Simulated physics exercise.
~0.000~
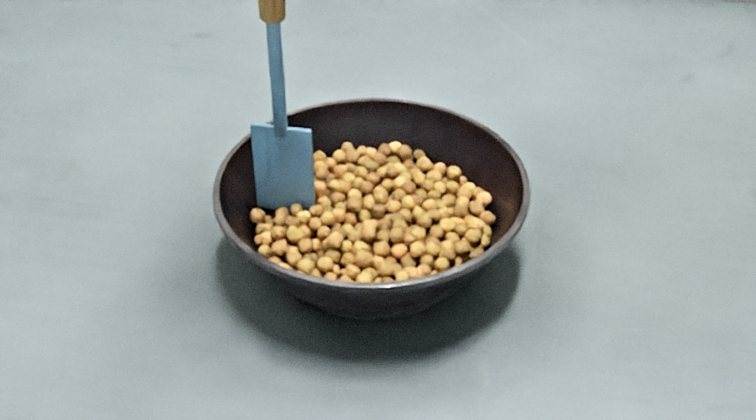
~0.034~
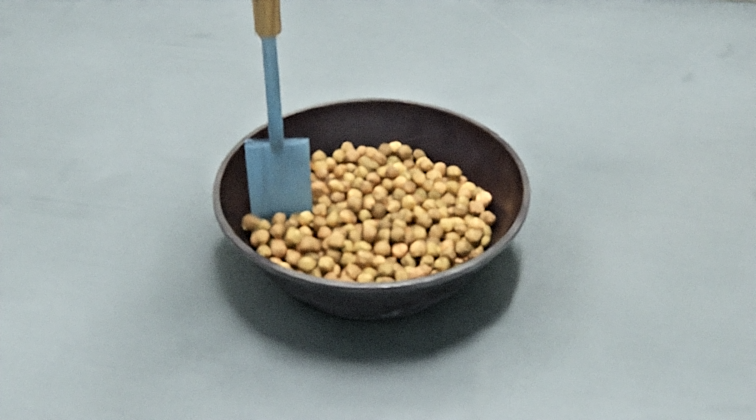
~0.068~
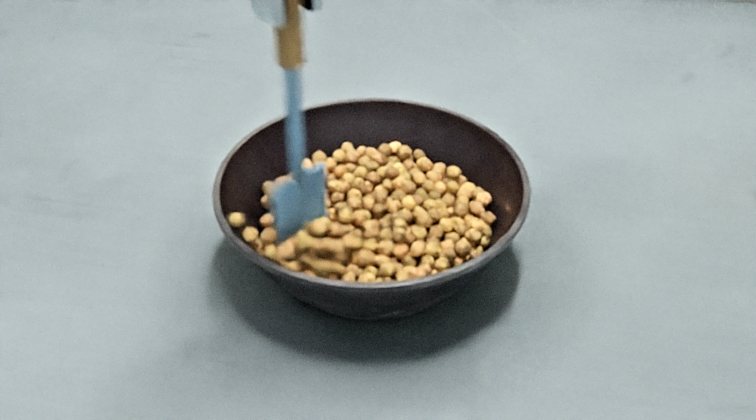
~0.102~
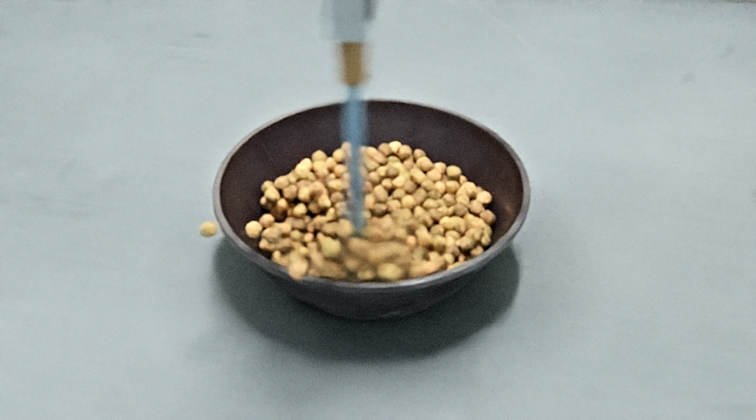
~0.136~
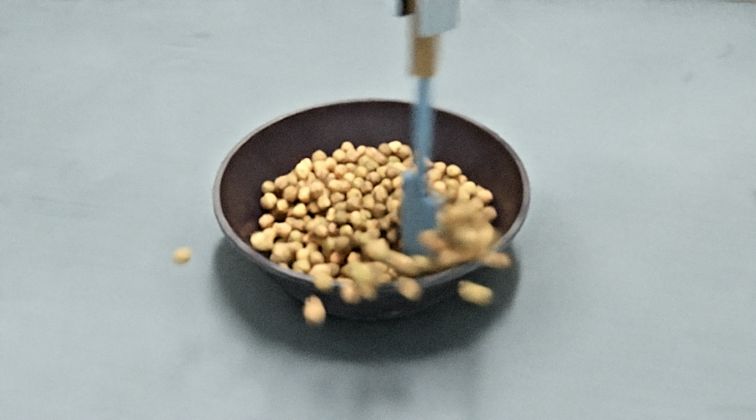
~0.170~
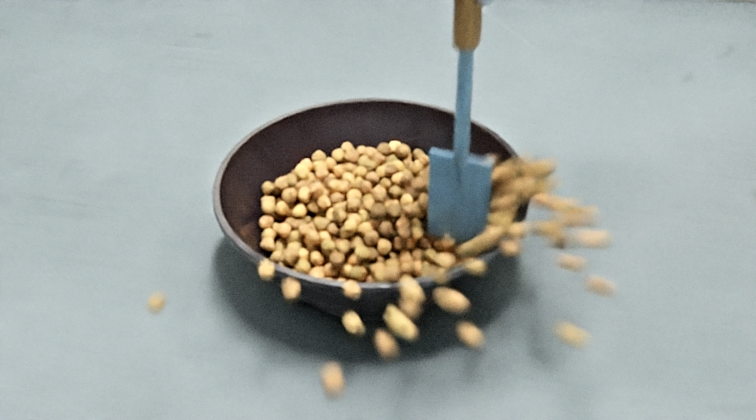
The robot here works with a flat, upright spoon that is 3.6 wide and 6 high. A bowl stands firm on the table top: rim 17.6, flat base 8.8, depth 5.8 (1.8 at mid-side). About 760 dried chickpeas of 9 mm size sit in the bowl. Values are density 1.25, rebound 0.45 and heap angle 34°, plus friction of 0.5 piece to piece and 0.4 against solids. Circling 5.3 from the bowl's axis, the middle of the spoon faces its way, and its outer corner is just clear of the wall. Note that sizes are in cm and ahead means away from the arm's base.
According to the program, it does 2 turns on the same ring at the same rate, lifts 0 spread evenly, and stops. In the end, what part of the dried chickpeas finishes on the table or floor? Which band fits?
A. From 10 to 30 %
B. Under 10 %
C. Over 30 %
Answer: C.
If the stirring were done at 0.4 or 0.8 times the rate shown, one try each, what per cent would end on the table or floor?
It would be some 20 and 35 percent respectively.
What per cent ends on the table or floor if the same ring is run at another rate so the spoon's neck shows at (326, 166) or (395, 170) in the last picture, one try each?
Near 25 per cent for the first, near 30 per cent for the second.
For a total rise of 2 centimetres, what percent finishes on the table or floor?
Estimate: Close to 20 %.
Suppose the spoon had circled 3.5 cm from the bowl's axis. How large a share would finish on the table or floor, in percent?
Around 50 in a hundred.
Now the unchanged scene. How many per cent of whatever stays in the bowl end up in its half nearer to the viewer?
About 55 per cent.
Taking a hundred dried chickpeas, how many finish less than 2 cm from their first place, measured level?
Estimate: 45 per cent.
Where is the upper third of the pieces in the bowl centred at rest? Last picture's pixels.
The centre is near pixel (353, 240).
After 0.35 s, 22° round, highest piece 13 above the table; 574 in the bowl, 75 on the table or floor, 108 in flight or on the tool.
After 0.53 s, 232° round, highest piece 9 above the table; 495 in the bowl, 223 on the table or floor, 39 in flight or on the tool.
After 0.82 s, 0° round, highest piece 5 above the table; 465 in the bowl, 292 on the table or floor.
After 1.52 s, 0° round, highest piece 4 above the table; 465 in the bowl, 292 on the table or floor.
In the end, 465 in the bowl, 292 on the table or floor. That is 39 % on the table or floor.
